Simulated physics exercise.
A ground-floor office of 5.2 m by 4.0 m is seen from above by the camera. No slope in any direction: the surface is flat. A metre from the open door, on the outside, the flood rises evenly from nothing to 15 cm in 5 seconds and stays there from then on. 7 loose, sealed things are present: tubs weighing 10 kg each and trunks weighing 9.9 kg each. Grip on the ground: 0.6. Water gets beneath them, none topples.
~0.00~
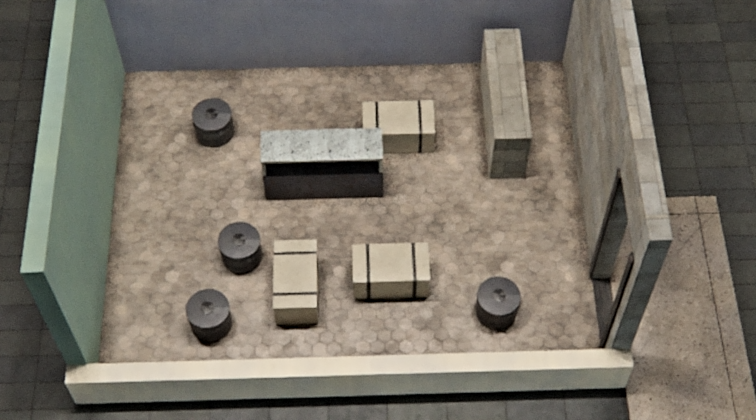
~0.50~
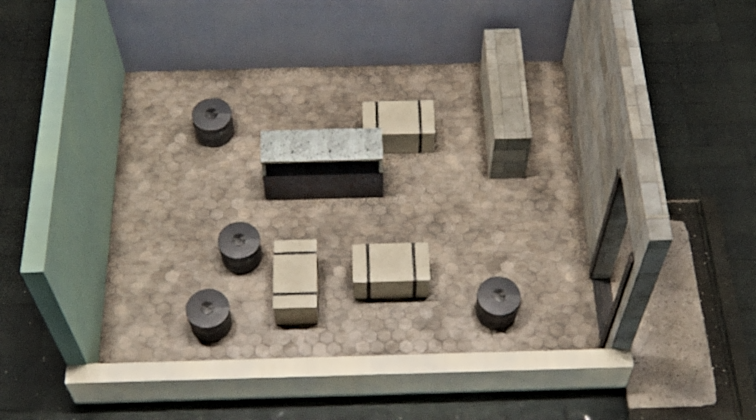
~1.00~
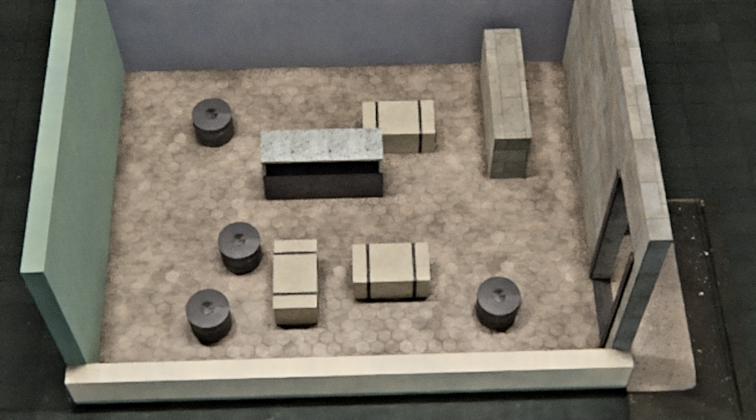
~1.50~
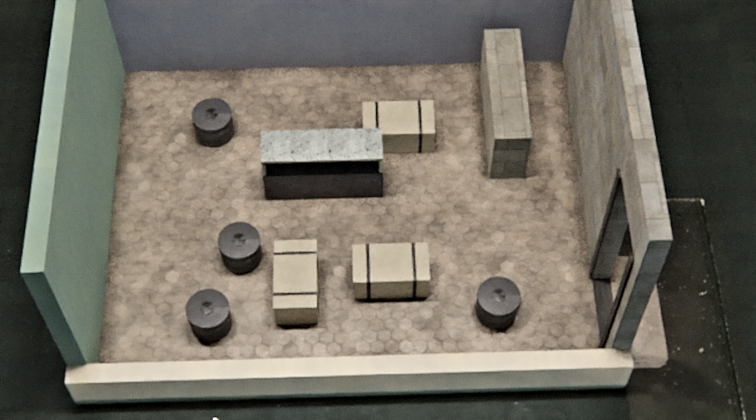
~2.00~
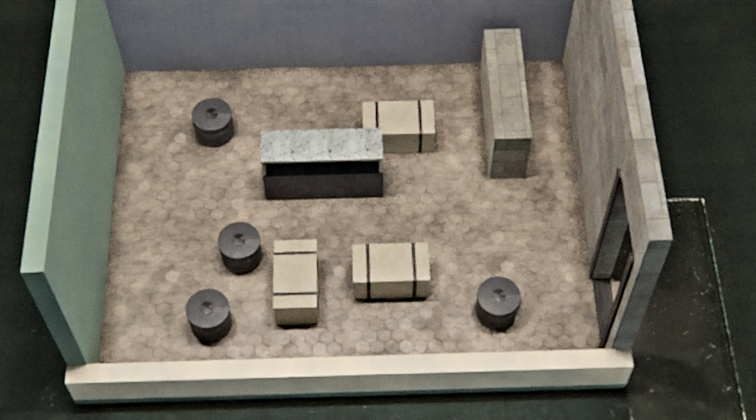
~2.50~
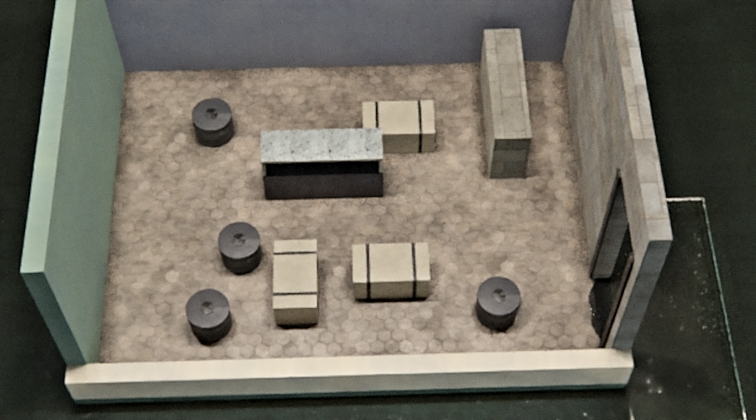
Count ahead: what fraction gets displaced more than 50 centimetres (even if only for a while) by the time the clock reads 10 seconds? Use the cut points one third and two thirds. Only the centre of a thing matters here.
It falls below one third.
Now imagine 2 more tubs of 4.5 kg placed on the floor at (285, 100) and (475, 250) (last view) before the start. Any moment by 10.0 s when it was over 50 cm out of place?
In turn: Under, more.
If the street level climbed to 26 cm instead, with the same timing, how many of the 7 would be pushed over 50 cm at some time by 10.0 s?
With that change, 6 of them.
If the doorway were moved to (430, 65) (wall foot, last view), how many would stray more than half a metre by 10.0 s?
The count would be 2.
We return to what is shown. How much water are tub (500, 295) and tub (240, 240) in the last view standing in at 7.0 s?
First about 5 cm, second about 0 cm.
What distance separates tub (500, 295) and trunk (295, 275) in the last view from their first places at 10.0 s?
In that order: 80 cm, 30 cm.
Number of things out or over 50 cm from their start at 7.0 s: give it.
By my tally, 0.
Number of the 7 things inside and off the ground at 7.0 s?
Just then, the number is 0.
After 3.5 s 0 of 7 are over 50 cm from their spots; 0 afloat.
After 4.5 s 0 of 7 are over 50 cm from their spots; 0 afloat.
After 7.0 s 0 of 7 are over 50 cm from their spots; 0 afloat.
After 10.0 s 1 of 7 are over 50 cm from their spots, and 1 have been at some point; 2 afloat.
